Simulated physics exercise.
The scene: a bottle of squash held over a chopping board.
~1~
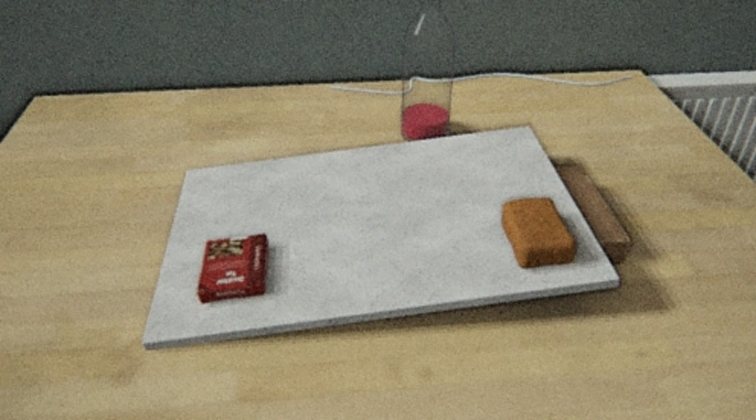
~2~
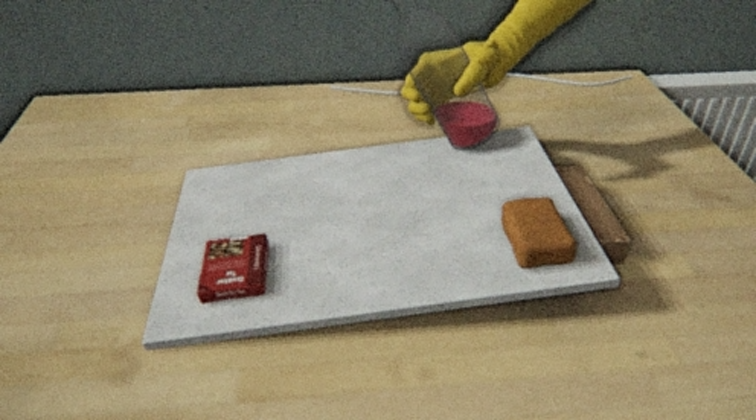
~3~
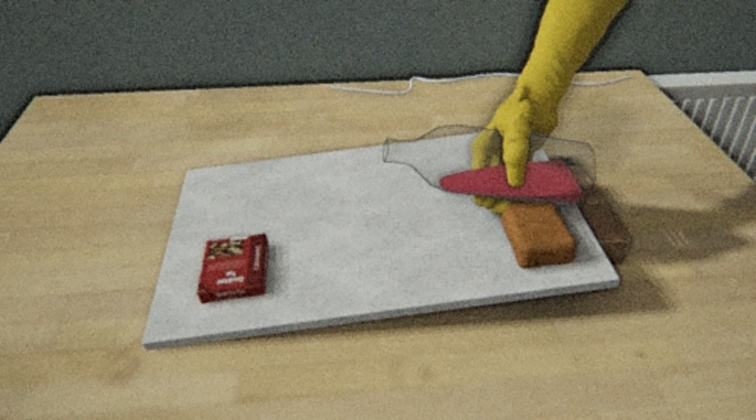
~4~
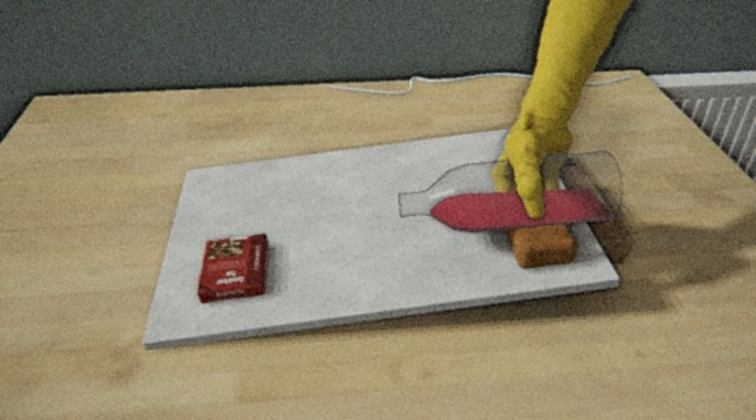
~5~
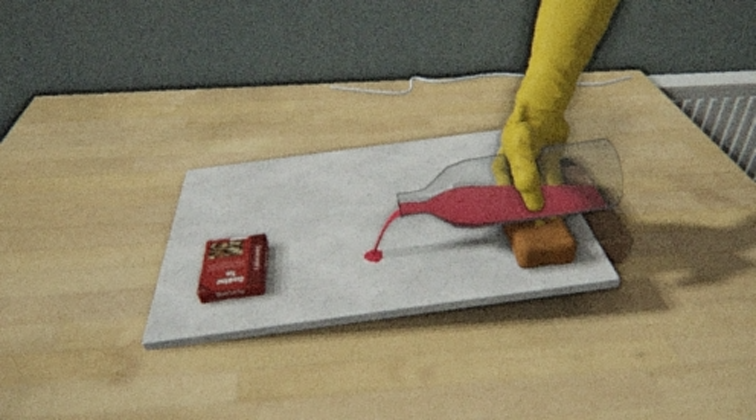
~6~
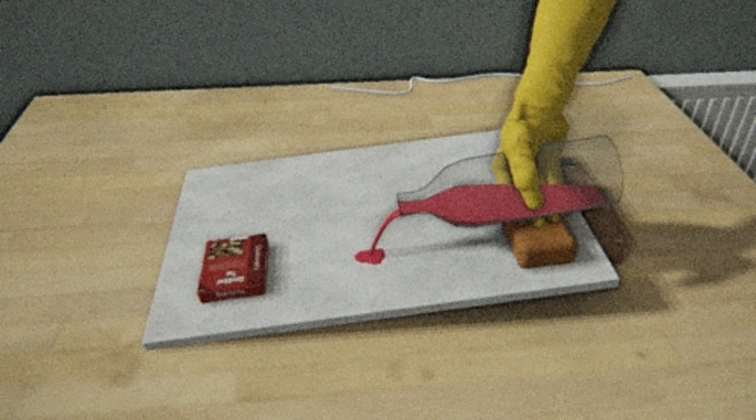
Yellow-gloved hand lifting a bottle of red liquid, tilting it over a pale board and pouring between a red packet and bread roll.
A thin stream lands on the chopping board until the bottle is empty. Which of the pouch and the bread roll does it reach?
The pouch ends up in the puddle; the bread roll remains untouched.
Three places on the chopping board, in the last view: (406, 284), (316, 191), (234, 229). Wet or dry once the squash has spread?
One: Untouched. Two: Untouched. Three: Wet.
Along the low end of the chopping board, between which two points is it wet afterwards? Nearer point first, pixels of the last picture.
It runs from (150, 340) to (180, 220).
Next, it runs down to the left; the pouch is in it; the bread roll is clear of it.
After that, it runs down to the left and off the end; the pouch is in it; the bread roll is clear of it.
Finally, it runs down to the left and off the end; the pouch is in it; the bread roll is clear of it.
